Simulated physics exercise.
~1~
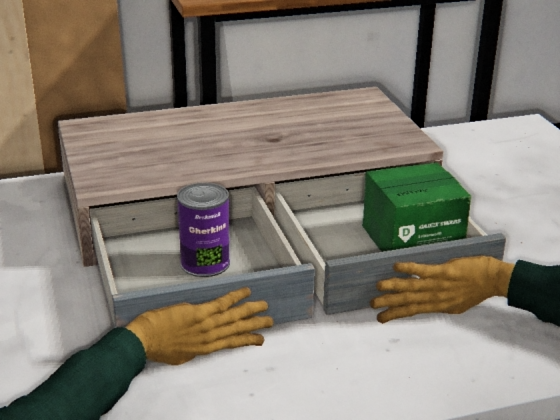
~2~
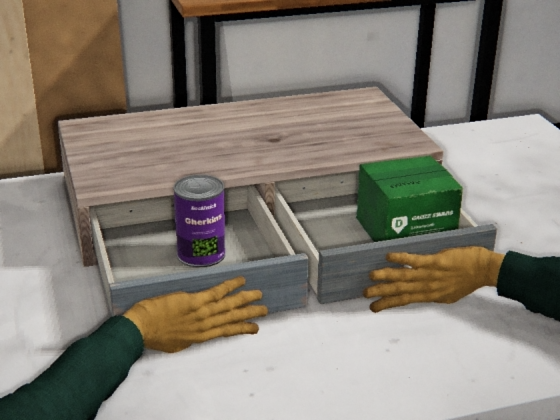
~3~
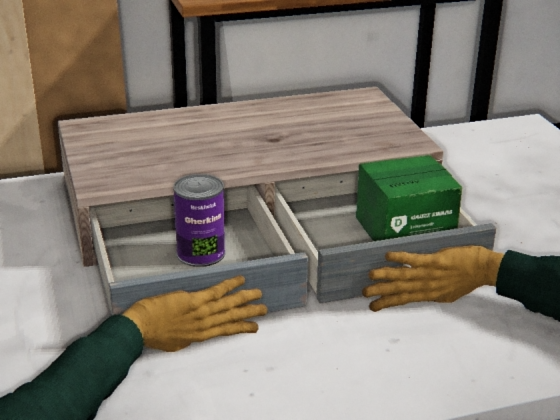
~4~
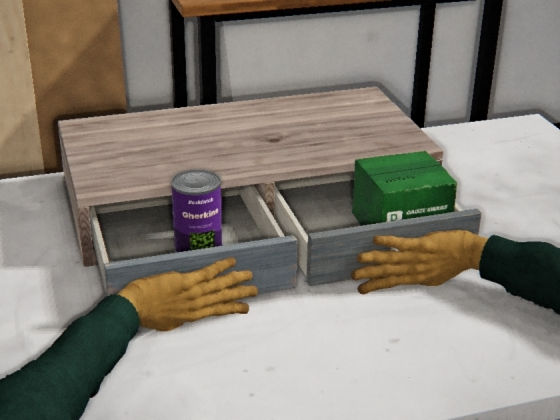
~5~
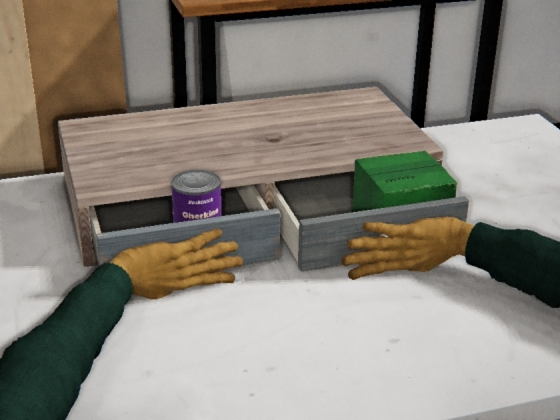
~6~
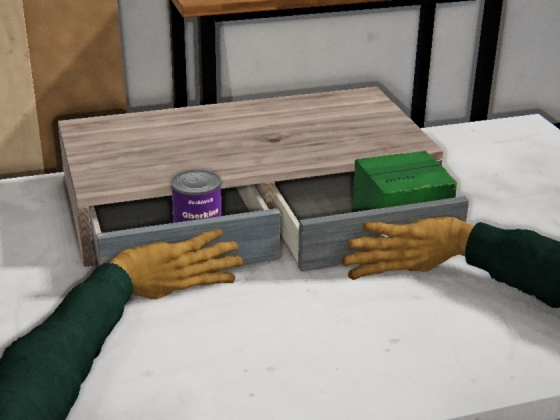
Two hands push two drawers holding a purple tin and green box, leaving both ajar.
